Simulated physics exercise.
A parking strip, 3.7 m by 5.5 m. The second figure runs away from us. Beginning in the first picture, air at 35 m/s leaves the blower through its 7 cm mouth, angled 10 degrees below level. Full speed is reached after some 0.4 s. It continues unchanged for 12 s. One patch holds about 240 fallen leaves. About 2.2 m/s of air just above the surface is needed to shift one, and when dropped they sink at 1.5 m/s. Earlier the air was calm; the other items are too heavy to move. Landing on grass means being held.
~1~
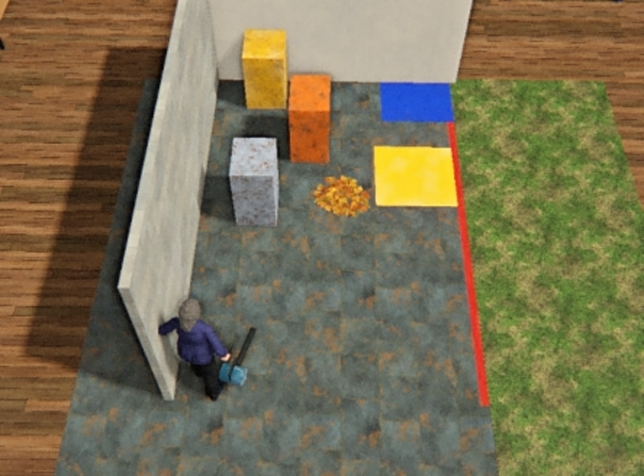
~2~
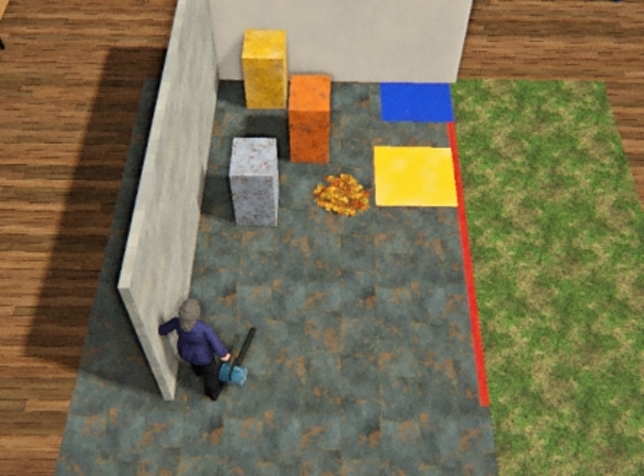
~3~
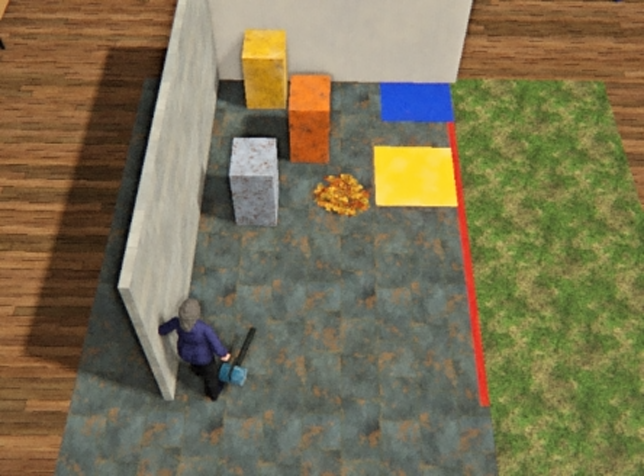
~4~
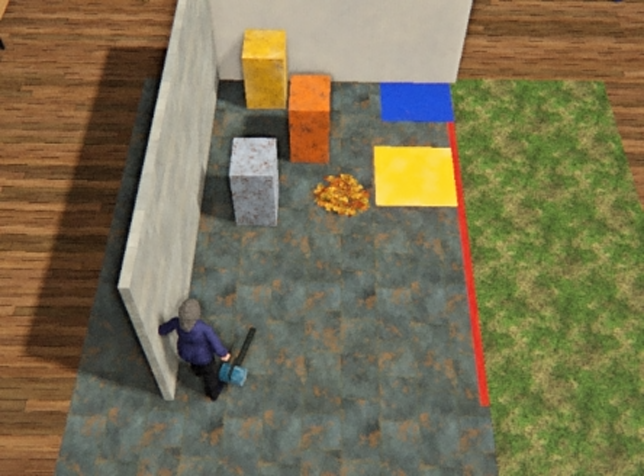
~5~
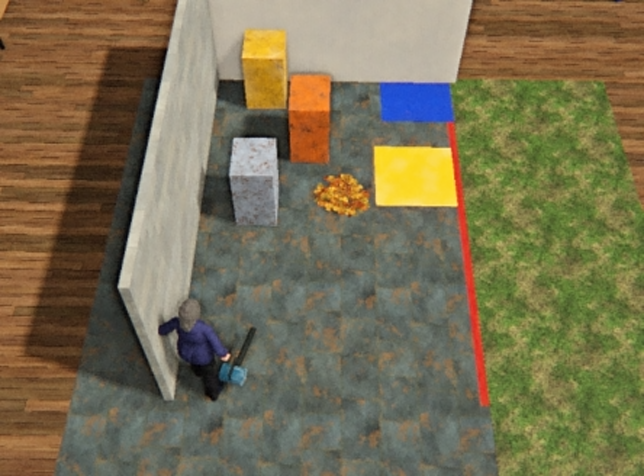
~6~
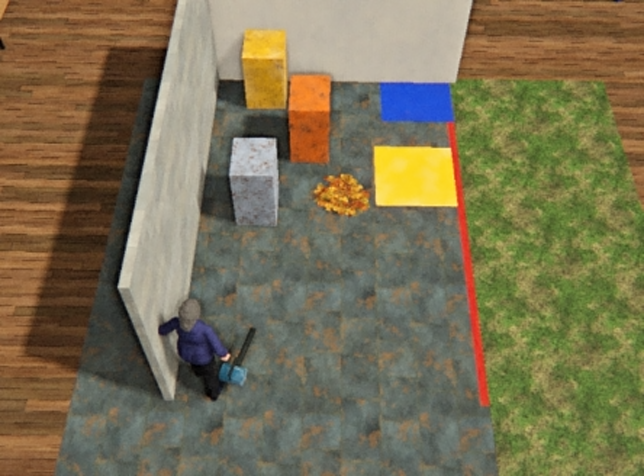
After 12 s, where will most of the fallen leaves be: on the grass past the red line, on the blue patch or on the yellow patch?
Most of them end up at the blue one.
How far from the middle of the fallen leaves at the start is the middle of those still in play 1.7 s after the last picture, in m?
The centre ends up some 1.4 m from the start.
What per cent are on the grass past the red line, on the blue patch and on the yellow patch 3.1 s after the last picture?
Shares come out near 0 % for red, 40 % for blue and 30 % for yellow.
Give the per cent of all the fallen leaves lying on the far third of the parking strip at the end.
90 %.
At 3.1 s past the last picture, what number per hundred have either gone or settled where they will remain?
The share is roughly 10 %.
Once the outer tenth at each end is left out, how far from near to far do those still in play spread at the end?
The middle bunch covers about 1.6 m from near to far.
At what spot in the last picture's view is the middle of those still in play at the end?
Look near pixel (409, 108) of the last view.
Then, 1.7 s after the last picture, 30 % are on the blue patch, 0 % on the grass past the red line and 26 % on the yellow patch; the middle of those still in play is near (386, 136); 2 % have settled or left.
Then, 3.1 s after the last picture, 42 % are on the blue patch, 0 % on the grass past the red line and 26 % on the yellow patch; the middle of those still in play is near (395, 124); 10 % have settled or left.
Then, 5.8 s after the last picture, 53 % are on the blue patch, 0 % on the grass past the red line and 21 % on the yellow patch; the middle of those still in play is near (407, 115); 20 % have settled or left.
Then, 11.2 s after the last picture, at the end, 57 % are on the blue patch, 1 % on the grass past the red line and 12 % on the yellow patch; the middle of those still in play is near (409, 108).
